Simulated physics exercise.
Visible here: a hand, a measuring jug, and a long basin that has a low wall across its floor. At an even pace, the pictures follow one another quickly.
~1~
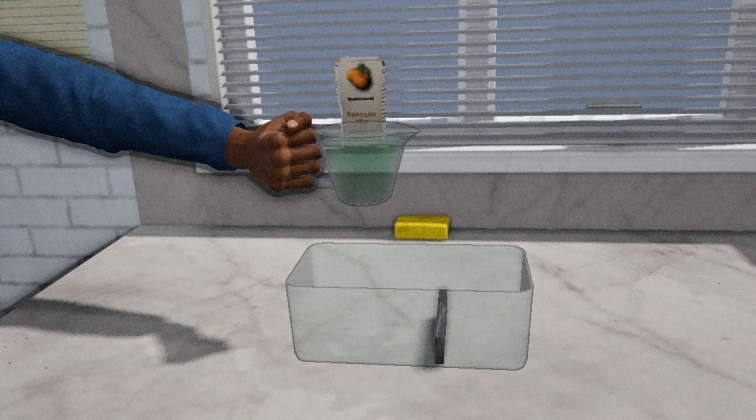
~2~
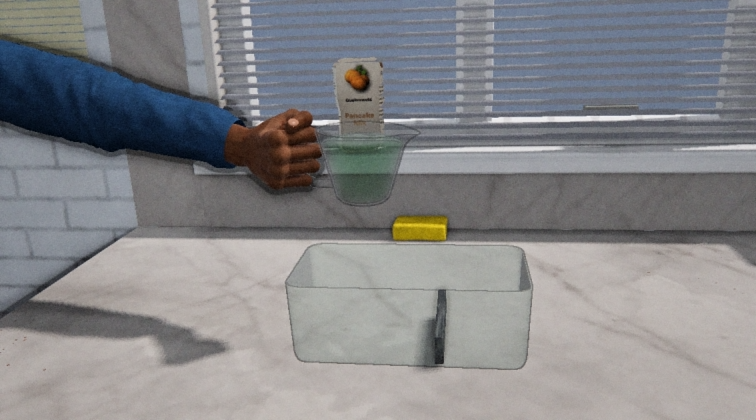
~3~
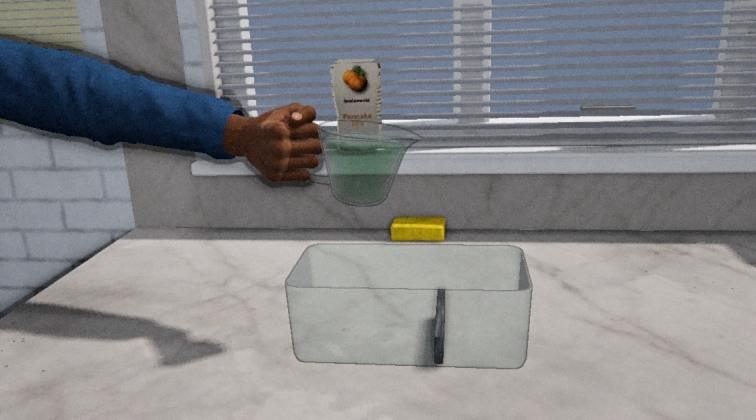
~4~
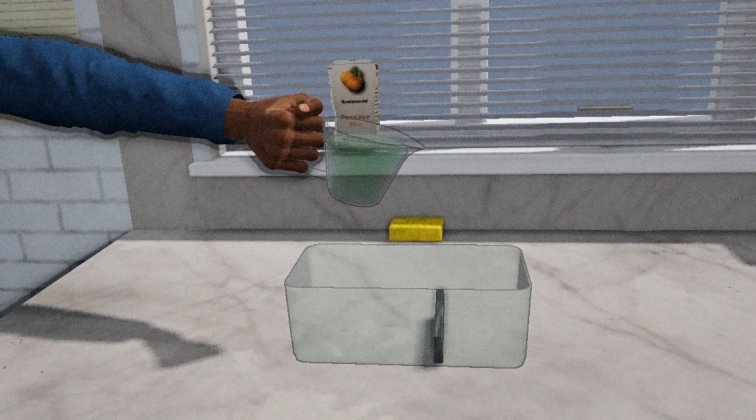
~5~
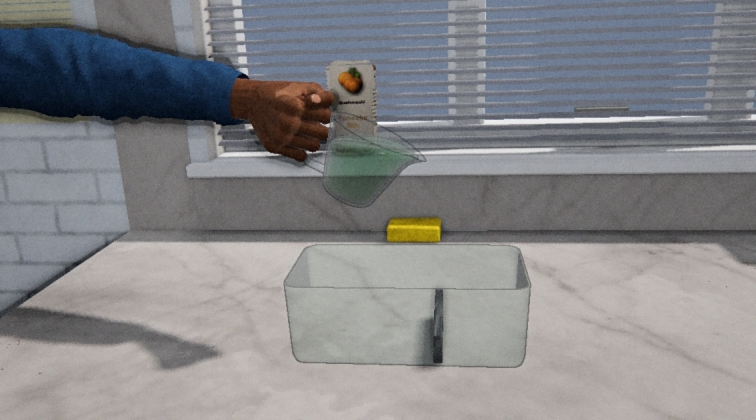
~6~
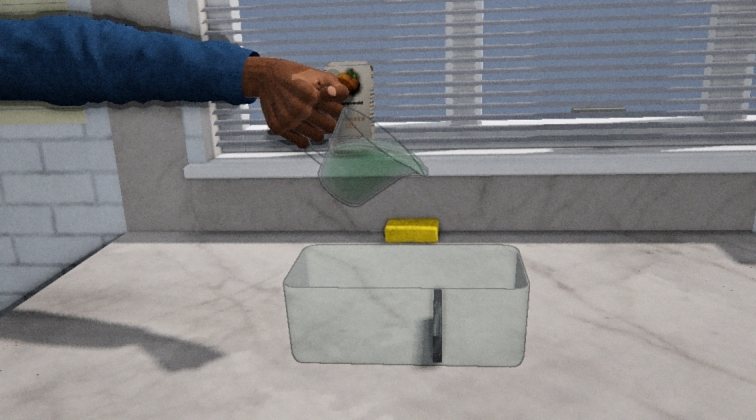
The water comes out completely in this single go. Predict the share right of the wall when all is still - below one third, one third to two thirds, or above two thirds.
The share right of the wall ends up one third to two thirds.
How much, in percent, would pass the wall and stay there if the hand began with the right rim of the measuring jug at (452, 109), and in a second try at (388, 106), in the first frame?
The first gives 70 %, the second 20 %.
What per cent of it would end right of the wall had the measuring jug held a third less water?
It comes to around 35 percent.
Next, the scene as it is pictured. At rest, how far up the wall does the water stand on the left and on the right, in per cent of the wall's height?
Left part: 20 per cent; right part: 40.
A moment on, the measuring jug is tipped right over and 16 per cent is still to pour, 11 is left of the wall and 46 right of it.
Next, the measuring jug is tipped right over and 0 per cent is still to pour, 46 is left of the wall and 43 right of it.
Then the measuring jug is tipped right over and 0 per cent is still to pour, 47 is left of the wall and 46 right of it.
Later the measuring jug is tipped right over and 0 per cent is still to pour, 47 is left of the wall and 46 right of it.
In the end 47 per cent lies left of the wall, 46 right of it and 6 outside.
